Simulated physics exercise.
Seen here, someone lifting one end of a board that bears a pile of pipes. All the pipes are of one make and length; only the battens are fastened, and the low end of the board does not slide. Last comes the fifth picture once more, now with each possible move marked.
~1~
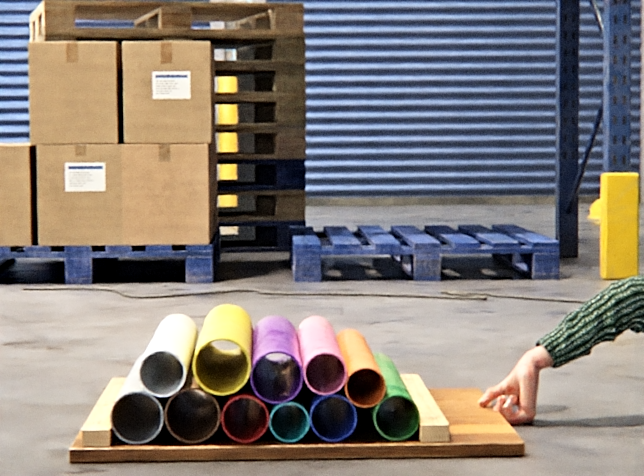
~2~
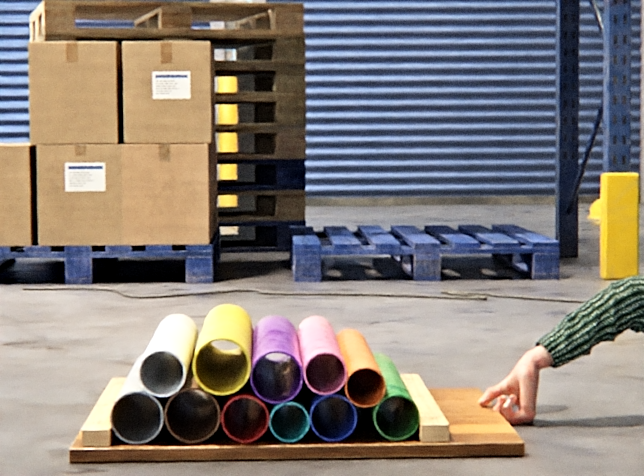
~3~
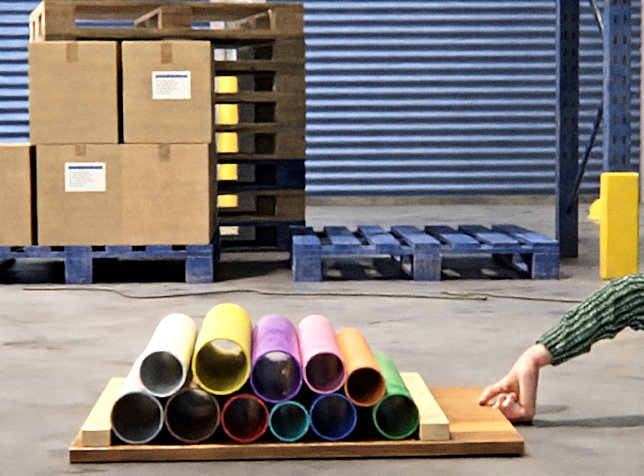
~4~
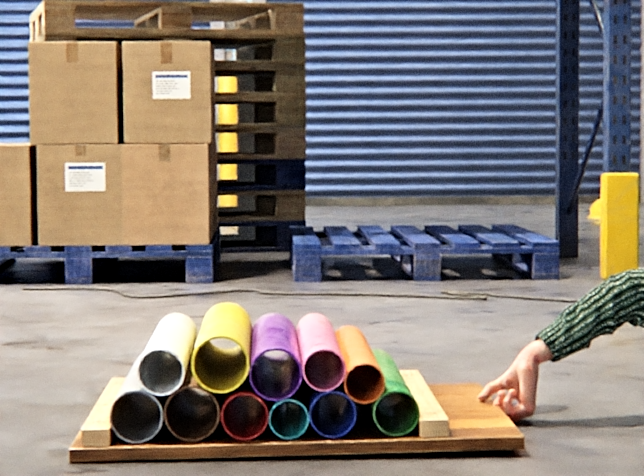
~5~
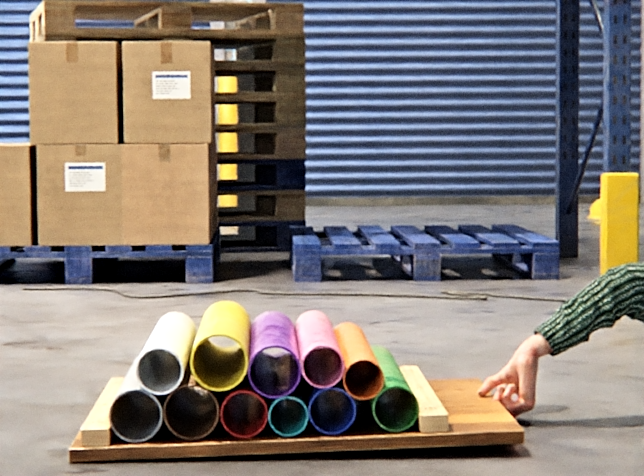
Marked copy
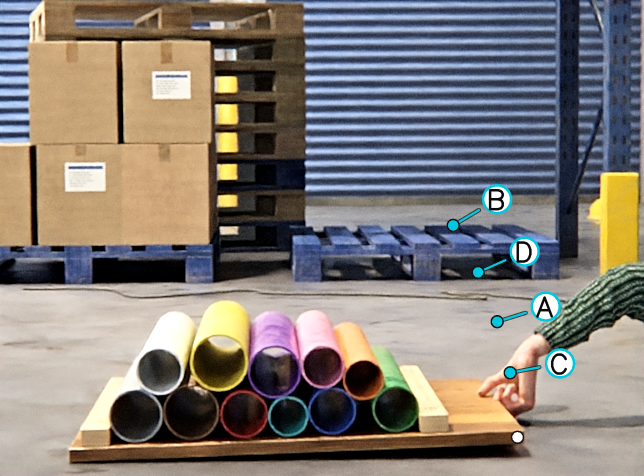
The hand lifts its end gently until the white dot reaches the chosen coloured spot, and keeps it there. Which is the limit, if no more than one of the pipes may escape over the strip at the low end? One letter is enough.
D is the limit.
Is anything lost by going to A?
No, at A.
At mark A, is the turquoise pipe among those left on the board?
The turquoise pipe: Yes.
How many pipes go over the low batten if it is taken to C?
It comes to none.
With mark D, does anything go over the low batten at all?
No, at D.
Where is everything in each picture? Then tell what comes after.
Yellow pipe (222, 366); orange pipe (365, 387); purple pipe (277, 377), in the first picture.
Purple pipe (277, 377); white pipe (162, 373), in the second picture.
Board (295, 412); blue pipe (333, 417); green pipe (397, 416); turquoise pipe (289, 421), in the third picture.
Board (295, 410); grey pipe (136, 416); brown pipe (192, 413), in the fourth picture.
Board (295, 408); grey pipe (136, 415); brown pipe (191, 412), in the fifth picture.
On the marked copy, A at (497, 322); B at (453, 226); C at (510, 373); D at (478, 273); the white dot at (518, 437).
Following D. Soon after the start, board at 15°.
Later, board at 24°.
In the end, board at 24°, none over the low batten.
As for the rest, A none over the low batten; B five over the low batten; C none over the low batten.
